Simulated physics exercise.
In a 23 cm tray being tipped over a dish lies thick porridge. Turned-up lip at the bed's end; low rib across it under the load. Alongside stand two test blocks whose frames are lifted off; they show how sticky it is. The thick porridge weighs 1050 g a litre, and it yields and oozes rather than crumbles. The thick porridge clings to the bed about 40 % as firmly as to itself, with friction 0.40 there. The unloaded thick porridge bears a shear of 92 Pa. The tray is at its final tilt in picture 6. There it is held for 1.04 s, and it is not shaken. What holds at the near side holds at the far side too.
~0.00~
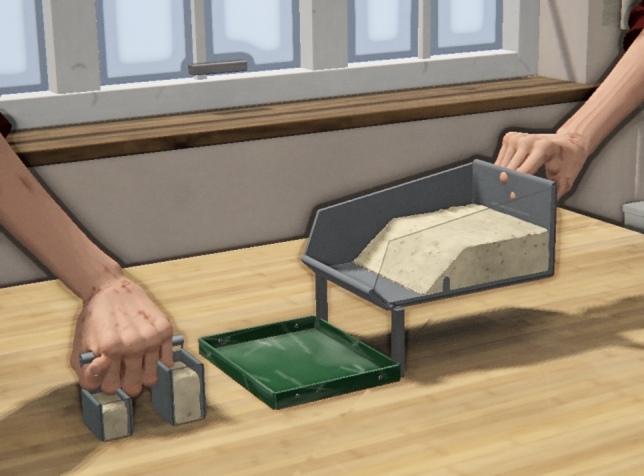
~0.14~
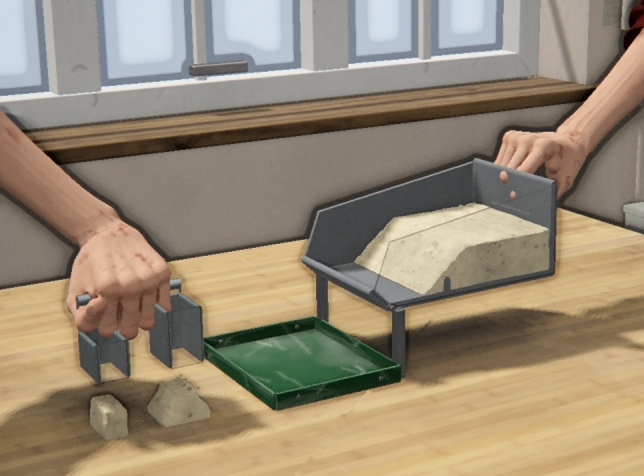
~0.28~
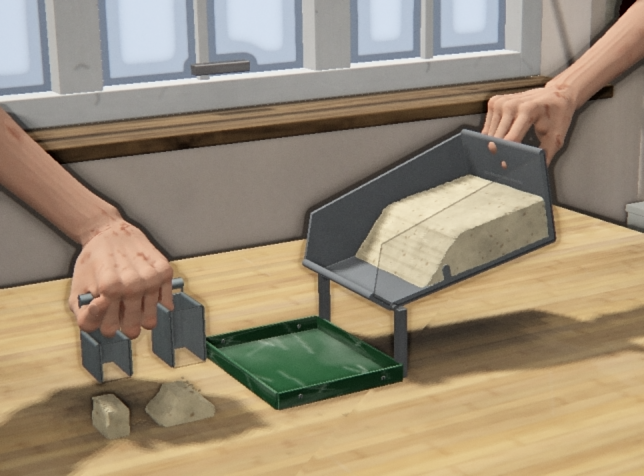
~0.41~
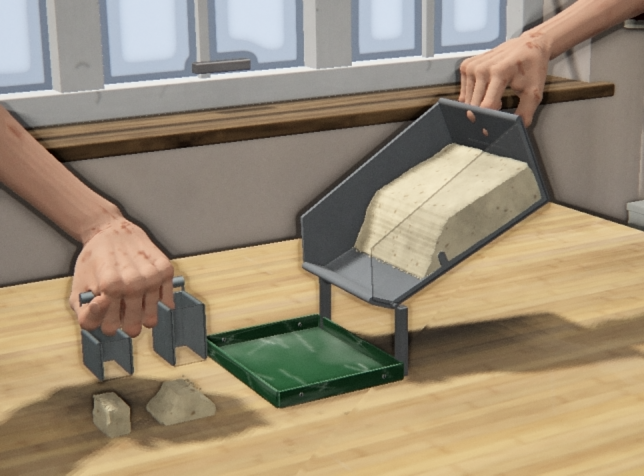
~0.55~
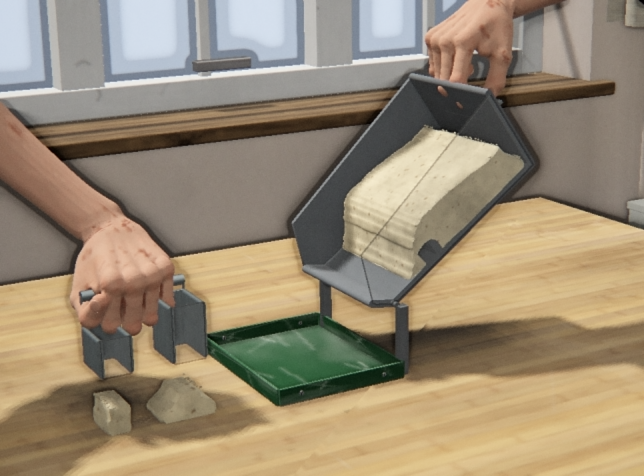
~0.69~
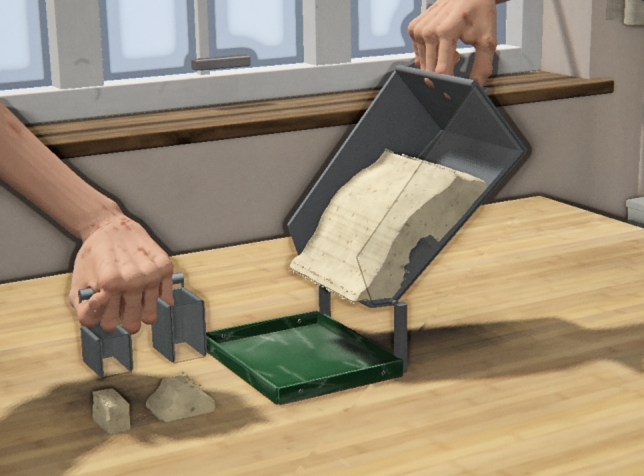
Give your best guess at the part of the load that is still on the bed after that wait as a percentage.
My guess is around 17 per cent.
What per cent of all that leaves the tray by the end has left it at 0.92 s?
That figure sits at some 80 percent.
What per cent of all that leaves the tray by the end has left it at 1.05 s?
90 per cent.
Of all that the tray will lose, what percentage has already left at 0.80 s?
About 40 %.
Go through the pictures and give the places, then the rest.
In the first picture, top of the high end at (552, 186), tilt 0 degrees; foremost bit of the thick porridge at (425, 293); block heights 3.4 cm, 5.3 cm (left to right).
In the second picture, top of the high end at (552, 185), tilt 1 degrees; foremost bit of the thick porridge at (425, 293); block heights 3.3 cm, 3.6 cm (left to right).
In the third picture, top of the high end at (539, 154), tilt 11 degrees; foremost bit of the thick porridge at (426, 285); block heights 3.3 cm, 3.3 cm (left to right).
In the fourth picture, top of the high end at (516, 122), tilt 23 degrees; foremost bit of the thick porridge at (424, 277); block heights 3.3 cm, 3.3 cm (left to right).
In the fifth picture, top of the high end at (486, 96), tilt 36 degrees; foremost bit of the thick porridge at (411, 278); block heights 3.3 cm, 3.3 cm (left to right).
In the sixth picture, top of the high end at (472, 88), tilt 40 degrees; foremost bit of the thick porridge at (355, 300); block heights 3.3 cm, 3.3 cm (left to right).
After 0.80 s, the tilt is 40 degrees and 70 % is on the bed.
After 0.92 s, the tilt is 40 degrees and 37 % is on the bed.
After 1.05 s, the tilt is 40 degrees and 22 % is on the bed.
After 1.18 s, the tilt is 40 degrees and 18 % is on the bed.
After 1.69 s, the tilt is 40 degrees and 17 % is on the bed.
